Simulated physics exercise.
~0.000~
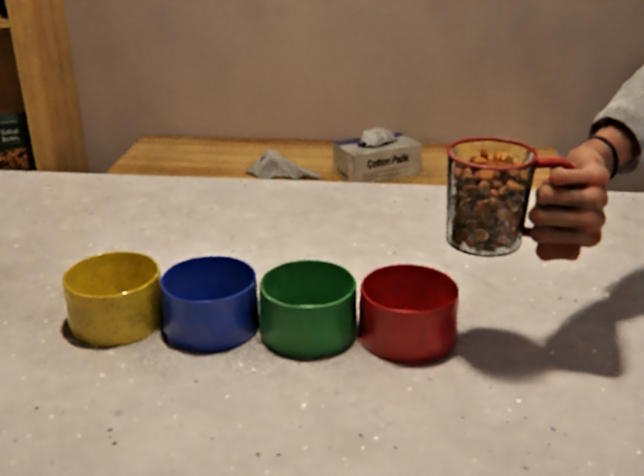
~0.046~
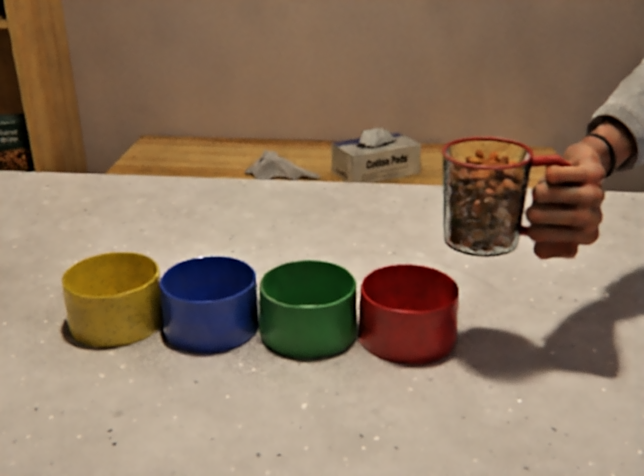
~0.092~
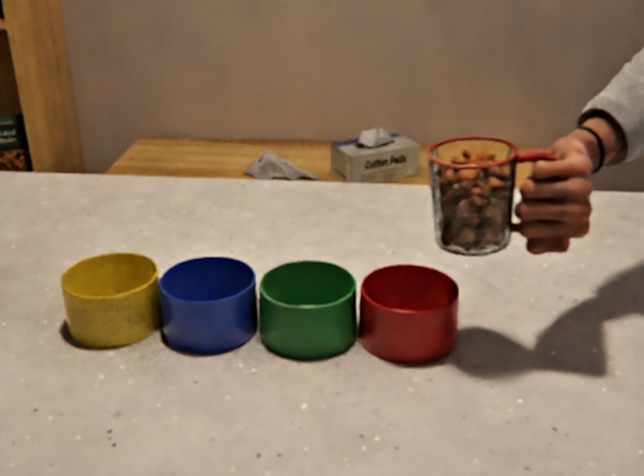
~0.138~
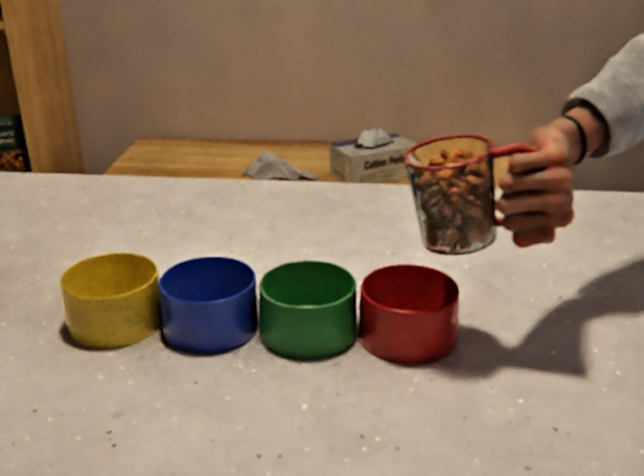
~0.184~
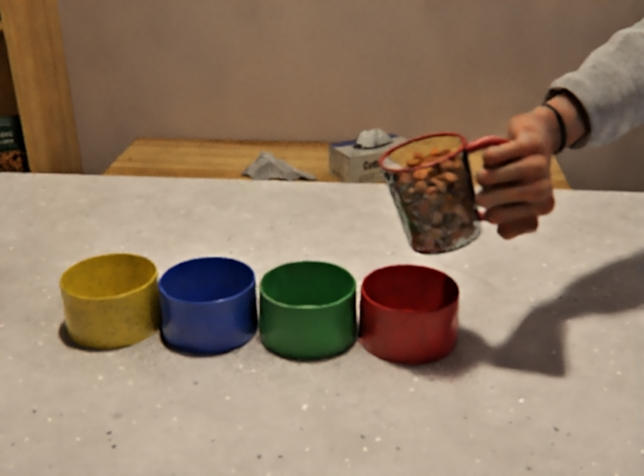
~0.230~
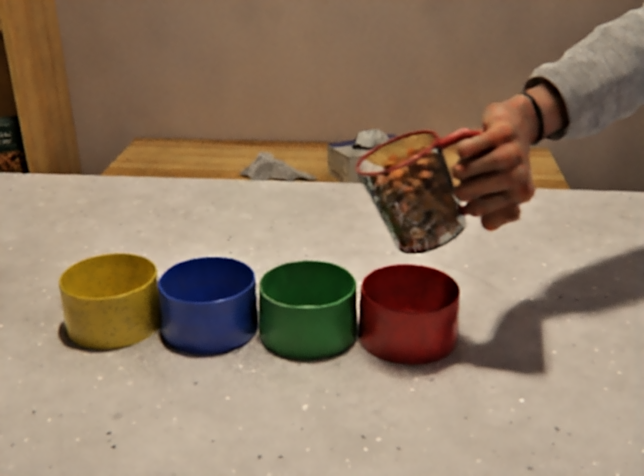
At the start, a hand at the right holds a clear, red-rimmed cup of brown pieces upright above a pale counter, beside a row of yellow, blue, green and red dishes. The hand then moves the cup left, tilting it leftward until it is slanted above the red dish, pieces still inside.
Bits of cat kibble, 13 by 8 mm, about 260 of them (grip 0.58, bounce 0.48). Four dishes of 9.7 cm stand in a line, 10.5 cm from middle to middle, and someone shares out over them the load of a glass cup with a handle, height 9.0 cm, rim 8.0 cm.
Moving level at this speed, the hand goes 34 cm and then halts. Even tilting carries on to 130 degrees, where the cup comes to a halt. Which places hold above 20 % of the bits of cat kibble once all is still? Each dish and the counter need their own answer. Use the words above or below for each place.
Red: Below; blue: Below; green: Below; yellow: Above; counter: Below.
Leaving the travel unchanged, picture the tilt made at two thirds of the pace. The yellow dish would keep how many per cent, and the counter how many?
I'd expect yellow to end at 90 and the counter at 10.
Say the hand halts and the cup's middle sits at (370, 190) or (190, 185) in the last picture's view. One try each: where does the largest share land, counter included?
I'd expect green to win the first try and yellow the second.
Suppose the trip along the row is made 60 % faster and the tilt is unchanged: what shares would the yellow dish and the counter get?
Shares - yellow 80, counter 20.
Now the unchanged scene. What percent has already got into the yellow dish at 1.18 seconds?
By that moment it's near 90 percent.
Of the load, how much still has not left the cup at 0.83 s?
It comes to about 85 percent.
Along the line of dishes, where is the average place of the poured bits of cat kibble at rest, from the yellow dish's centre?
2 cm to the left.
Then, at 0.59 s, tilt 75 degrees; cup holds 100 %.
After 0.83 s, tilt 109 degrees; cup holds 85 %, yellow 10 %.
Then, at 1.18 s, tilt 130 degrees; cup holds 0 %, yellow 90 %.
In the end, at 1.8 s, red 0 %, blue 0 %, green 0 %, yellow 90 %, counter 10 %.
